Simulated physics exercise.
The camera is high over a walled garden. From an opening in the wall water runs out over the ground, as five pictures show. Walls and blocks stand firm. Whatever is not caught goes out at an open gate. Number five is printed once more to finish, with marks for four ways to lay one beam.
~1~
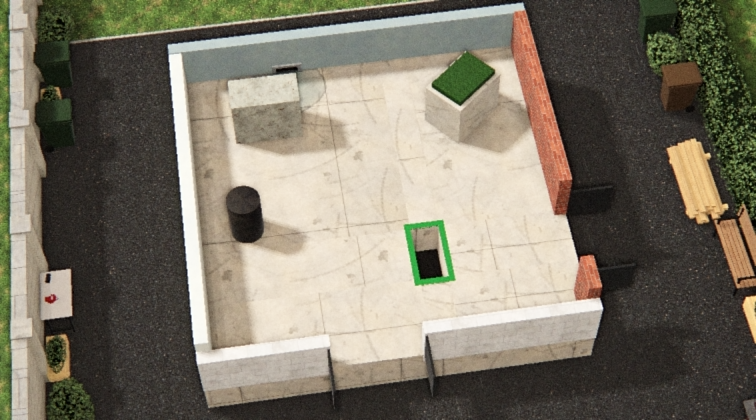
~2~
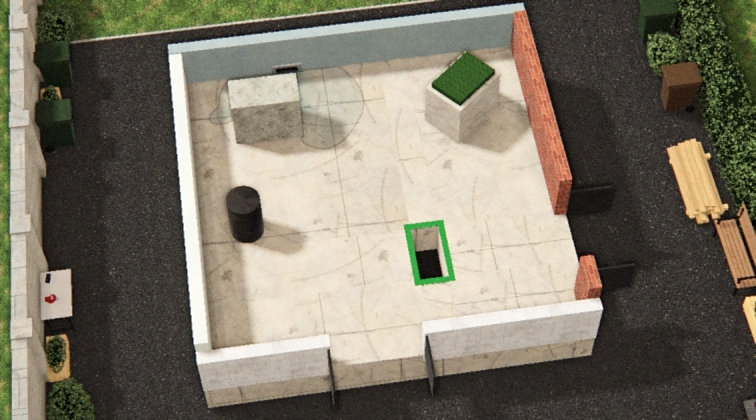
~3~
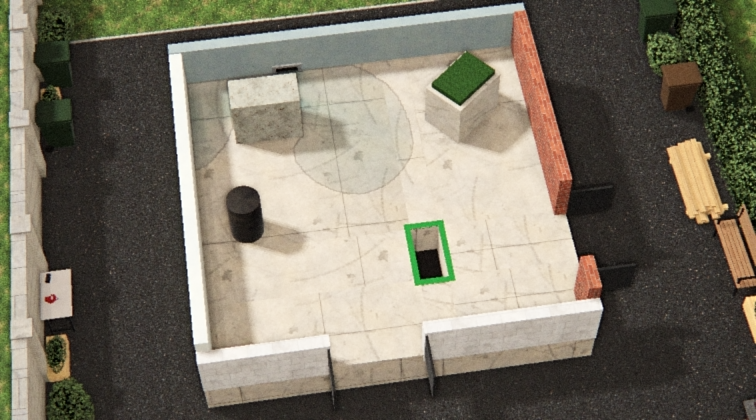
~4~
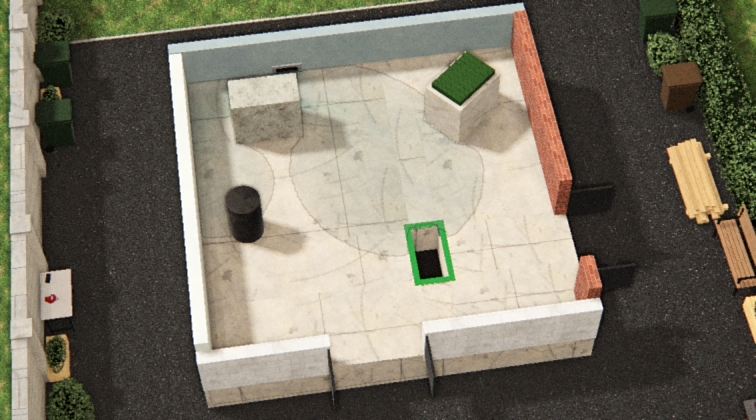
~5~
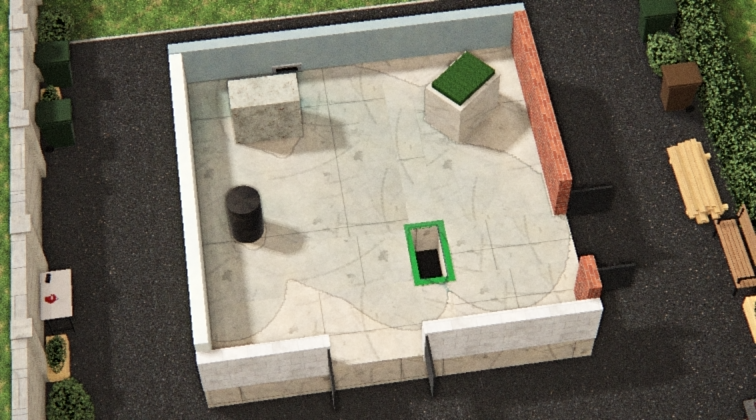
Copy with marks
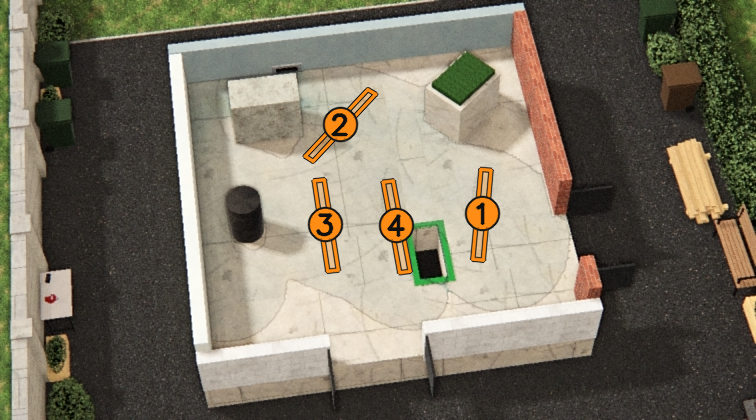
Walled garden from above, a thin sheet of water spreading from the back across pale paving and reaching a green-edged drain pit.
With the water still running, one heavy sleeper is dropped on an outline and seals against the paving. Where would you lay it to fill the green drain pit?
Use spot 1.
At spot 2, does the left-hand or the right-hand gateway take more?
The left one.
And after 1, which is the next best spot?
Spot 3.
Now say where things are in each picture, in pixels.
In the first picture, outfall at (287, 69); green drain pit at (429, 252); open gate at (564, 253); open gate at (376, 350); front seen at (307, 100), 3 % of the ground wet; green drain pit still dry.
In the second picture, front seen at (345, 134), 9 % of the ground wet; green drain pit still dry.
In the third picture, front seen at (375, 185), 20 % of the ground wet; green drain pit still dry.
In the fourth picture, front seen at (459, 221), 39 % of the ground wet; green drain pit taking water.
In the fifth picture, front seen at (549, 283), 69 % of the ground wet; green drain pit taking water.
On the marked copy, 1 from (478, 259) to (485, 169); 2 from (309, 158) to (371, 91); 3 from (333, 270) to (319, 180); 4 from (404, 272) to (388, 181).
If 1 is chosen, about 37 % of the stream goes into the green drain pit, about 62 % out by the gates.
If 2 is chosen, about 16 % of the stream goes into the green drain pit, about 83 % out by the gates.
If 3 is chosen, about 23 % of the stream goes into the green drain pit, about 76 % out by the gates.
If 4 is chosen, about 15 % of the stream goes into the green drain pit, about 85 % out by the gates.
